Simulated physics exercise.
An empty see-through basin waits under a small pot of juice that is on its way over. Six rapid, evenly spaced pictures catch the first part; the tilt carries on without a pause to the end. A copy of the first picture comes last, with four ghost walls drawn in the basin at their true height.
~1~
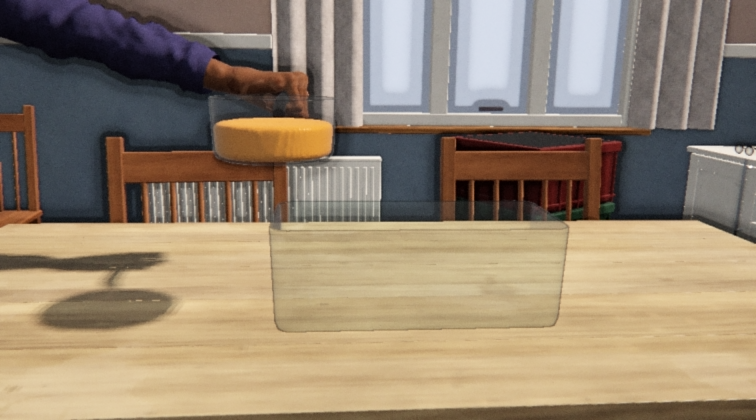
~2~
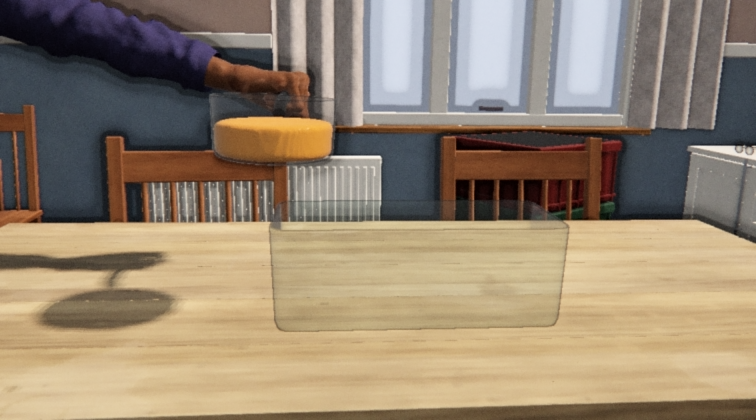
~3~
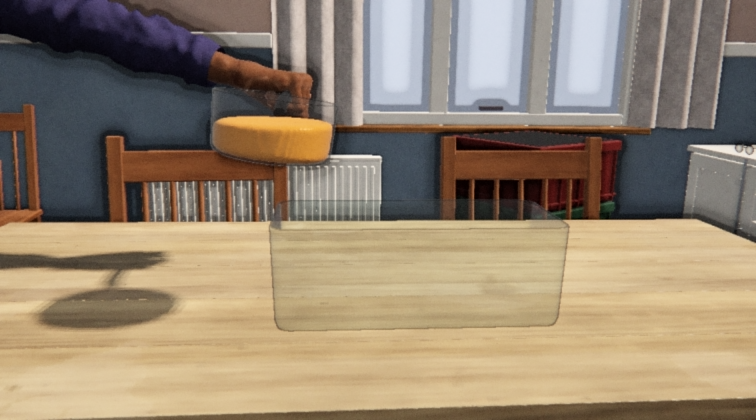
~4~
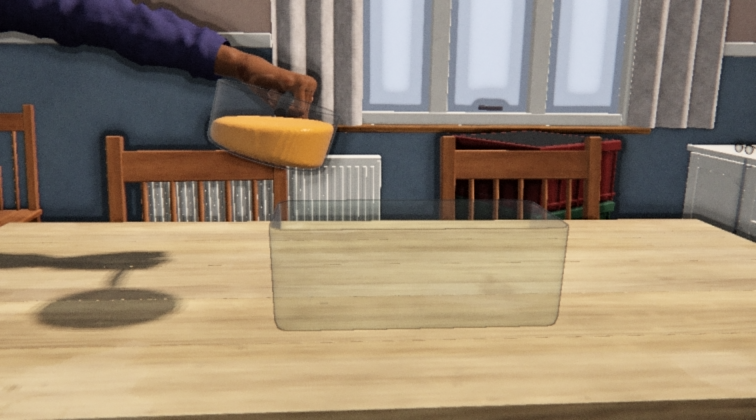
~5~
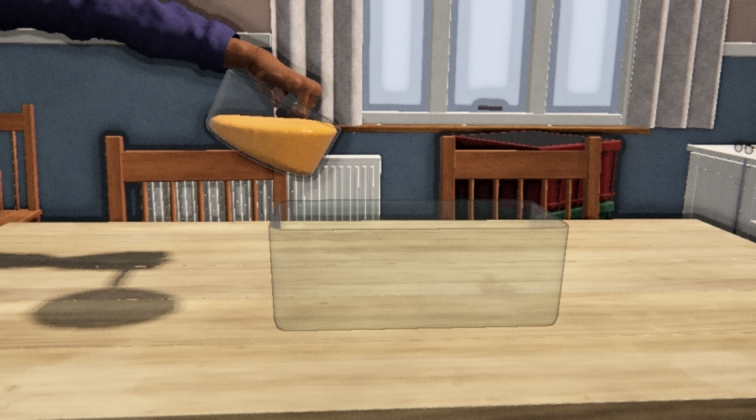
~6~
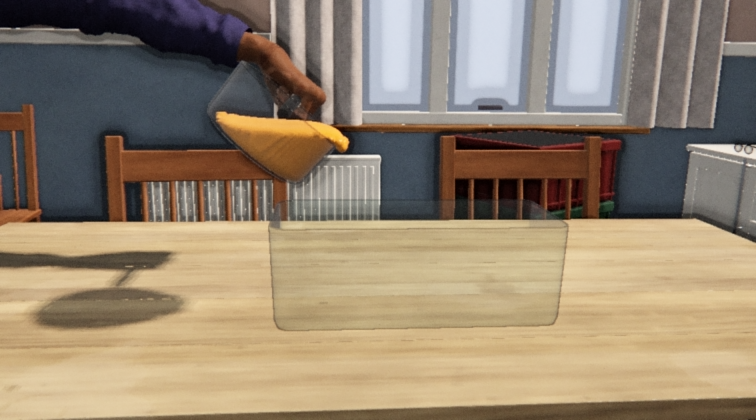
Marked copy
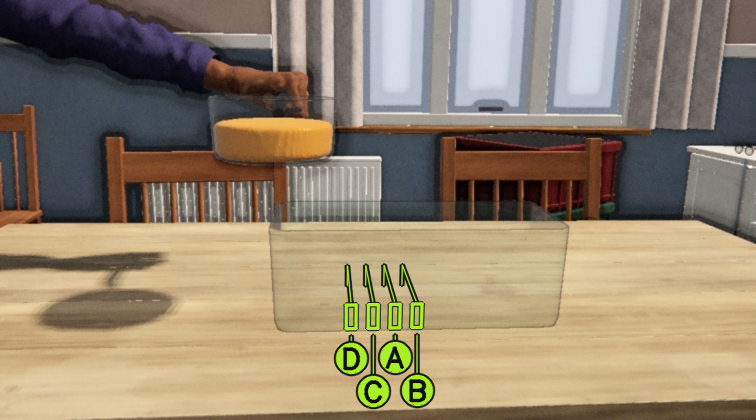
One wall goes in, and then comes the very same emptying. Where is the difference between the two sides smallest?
Use slot C.
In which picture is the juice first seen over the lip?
In picture 6.
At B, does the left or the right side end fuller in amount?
More ends on the left.
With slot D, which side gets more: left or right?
More ends on the right.
On the marked copy, A at (395, 335); B at (417, 334); C at (373, 335); D at (351, 336).
With A, about 76 % ends left of the wall and 23 % right of it.
With B, about 88 % ends left of the wall and 12 % right of it.
With C, about 51 % ends left of the wall and 49 % right of it.
With D, about 34 % ends left of the wall and 66 % right of it.
